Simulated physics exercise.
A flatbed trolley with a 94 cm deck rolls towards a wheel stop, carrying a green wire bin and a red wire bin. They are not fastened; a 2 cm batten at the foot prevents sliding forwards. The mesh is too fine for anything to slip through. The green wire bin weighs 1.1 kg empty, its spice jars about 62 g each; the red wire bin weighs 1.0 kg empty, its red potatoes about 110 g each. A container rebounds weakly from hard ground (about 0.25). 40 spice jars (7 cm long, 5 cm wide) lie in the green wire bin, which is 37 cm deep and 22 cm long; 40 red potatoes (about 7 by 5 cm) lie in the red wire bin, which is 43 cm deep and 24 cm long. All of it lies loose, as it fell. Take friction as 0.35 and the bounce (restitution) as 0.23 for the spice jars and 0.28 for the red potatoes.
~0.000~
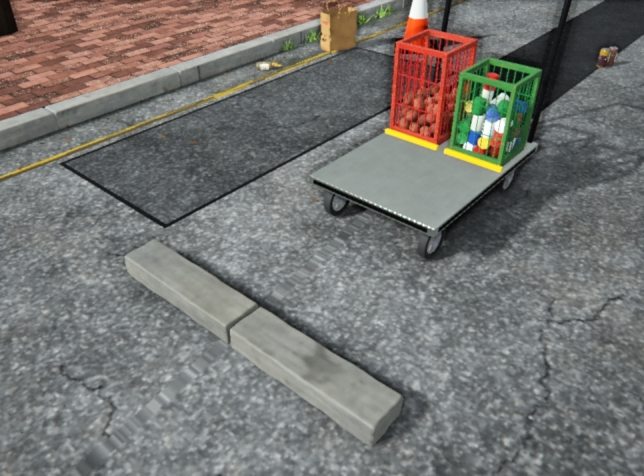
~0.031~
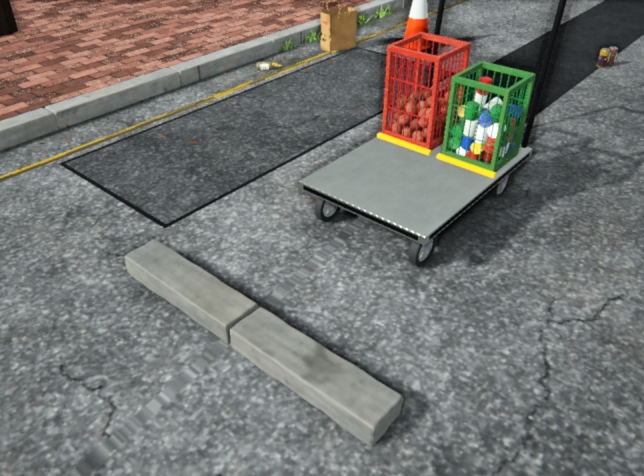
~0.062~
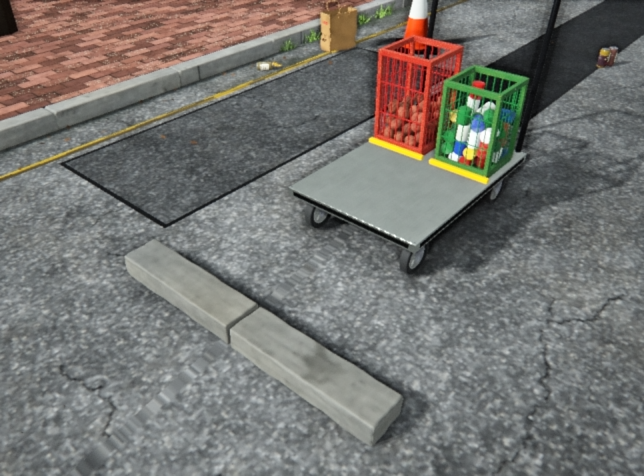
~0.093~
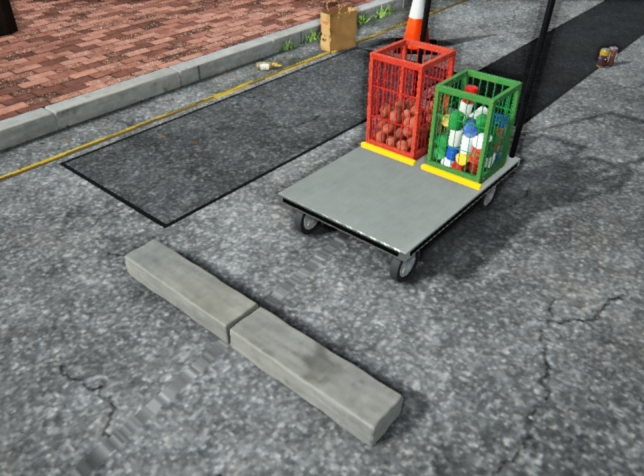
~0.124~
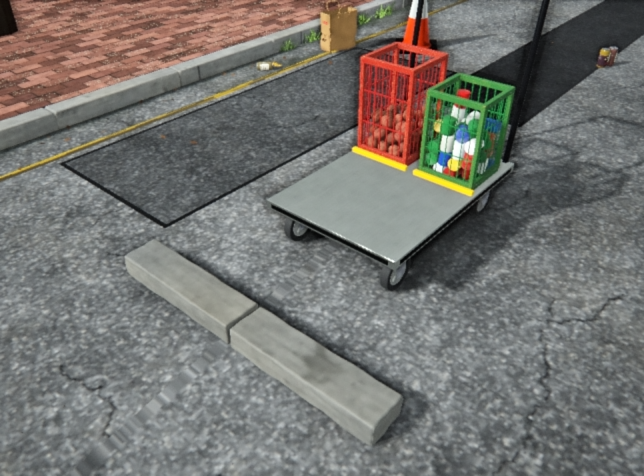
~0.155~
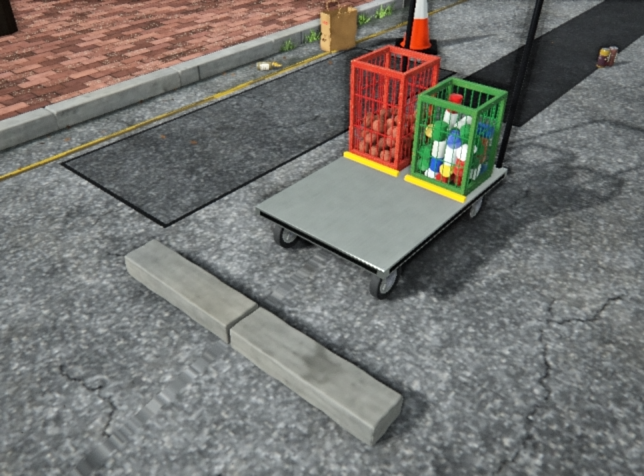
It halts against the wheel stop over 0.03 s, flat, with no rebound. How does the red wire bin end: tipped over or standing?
It stays upright.
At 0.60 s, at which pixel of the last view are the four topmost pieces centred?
Around (396, 171).
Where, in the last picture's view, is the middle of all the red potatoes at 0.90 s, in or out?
At about (345, 163).
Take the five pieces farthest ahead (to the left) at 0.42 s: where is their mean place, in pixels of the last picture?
Around (385, 179).
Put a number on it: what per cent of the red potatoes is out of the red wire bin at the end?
About 0 per cent.
After 0.30 s, it starts to lose speed.
After 0.42 s, the green wire bin leans 26° with 0 of 40 out and the red wire bin leans 17° with 0 of 40 out.
After 0.60 s, the green wire bin leans 63° with 1 of 40 out and the red wire bin leans 21° with 0 of 40 out.
After 0.90 s, the green wire bin is down with 5 of 40 out and the red wire bin is upright with 0 of 40 out.
Outcome (at 1.43 s), the green wire bin is down with 9 of 40 out and the red wire bin is upright with 0 of 40 out. Greatest lean of the red wire bin, 23°.
